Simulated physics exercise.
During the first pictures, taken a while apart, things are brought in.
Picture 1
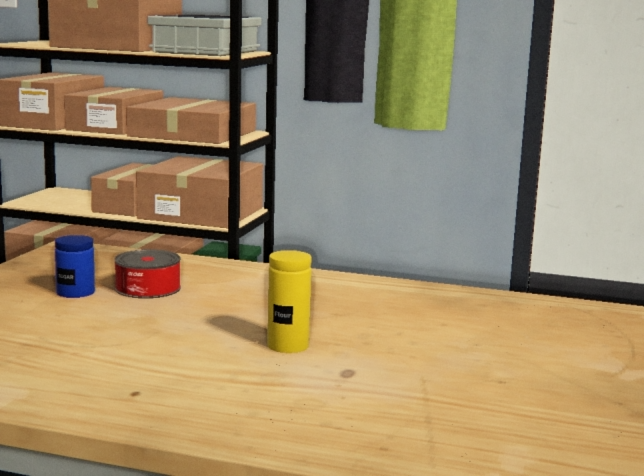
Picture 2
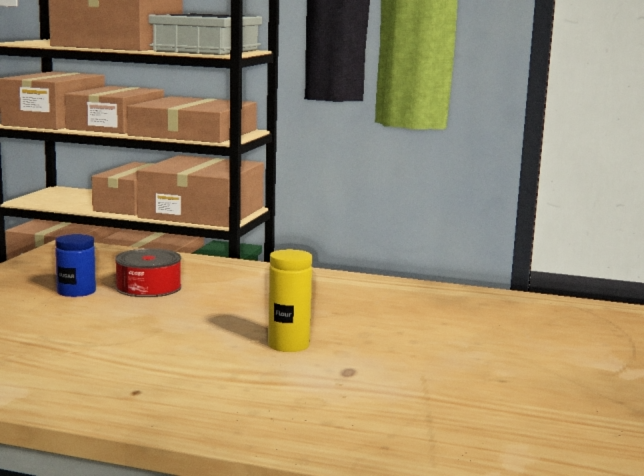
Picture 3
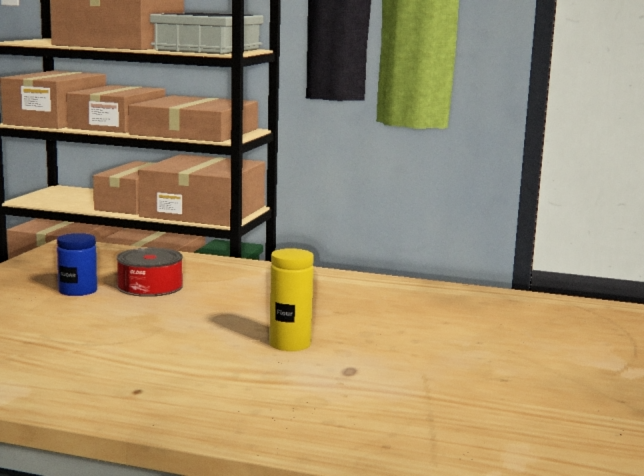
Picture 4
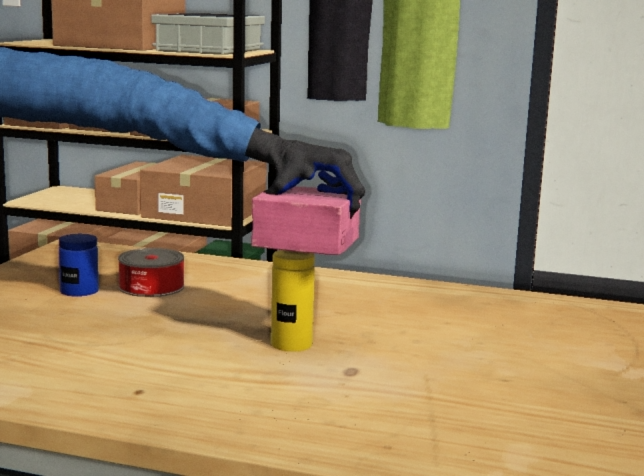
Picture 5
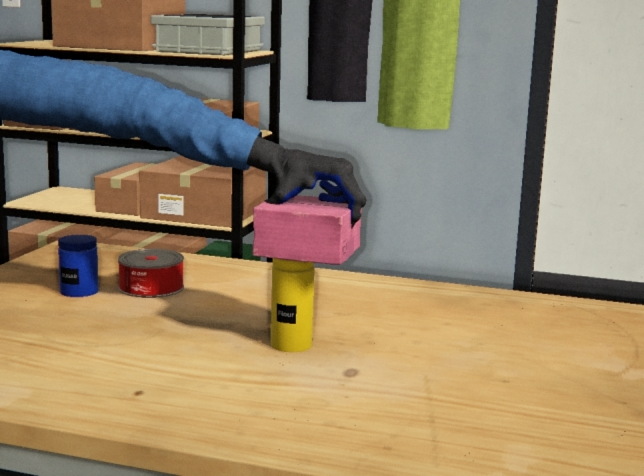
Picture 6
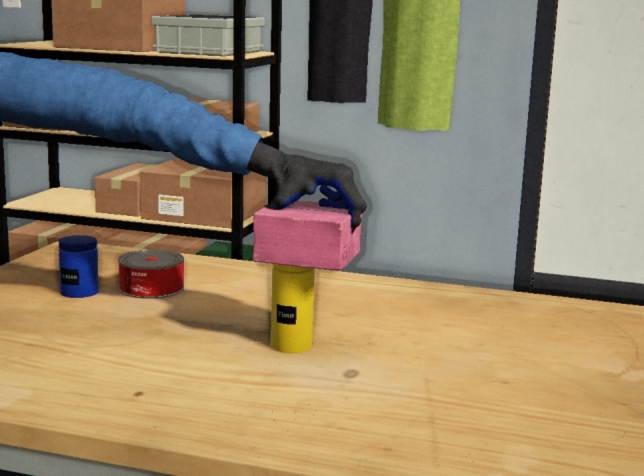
On a wooden workbench, a gloved hand lowers a pink box onto a yellow jar.
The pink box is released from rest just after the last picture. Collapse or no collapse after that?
No collapse.
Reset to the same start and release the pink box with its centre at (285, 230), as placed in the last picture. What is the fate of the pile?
Afterwards the pile remains stable.
Then, 0.70 s on from there, no change.
Then, 1.60 s on from there, pink box resting near (308, 234).
In the end, all 4 unmoved. At the end, from the last picture's camera, pink box near (308, 234). The pile holds.
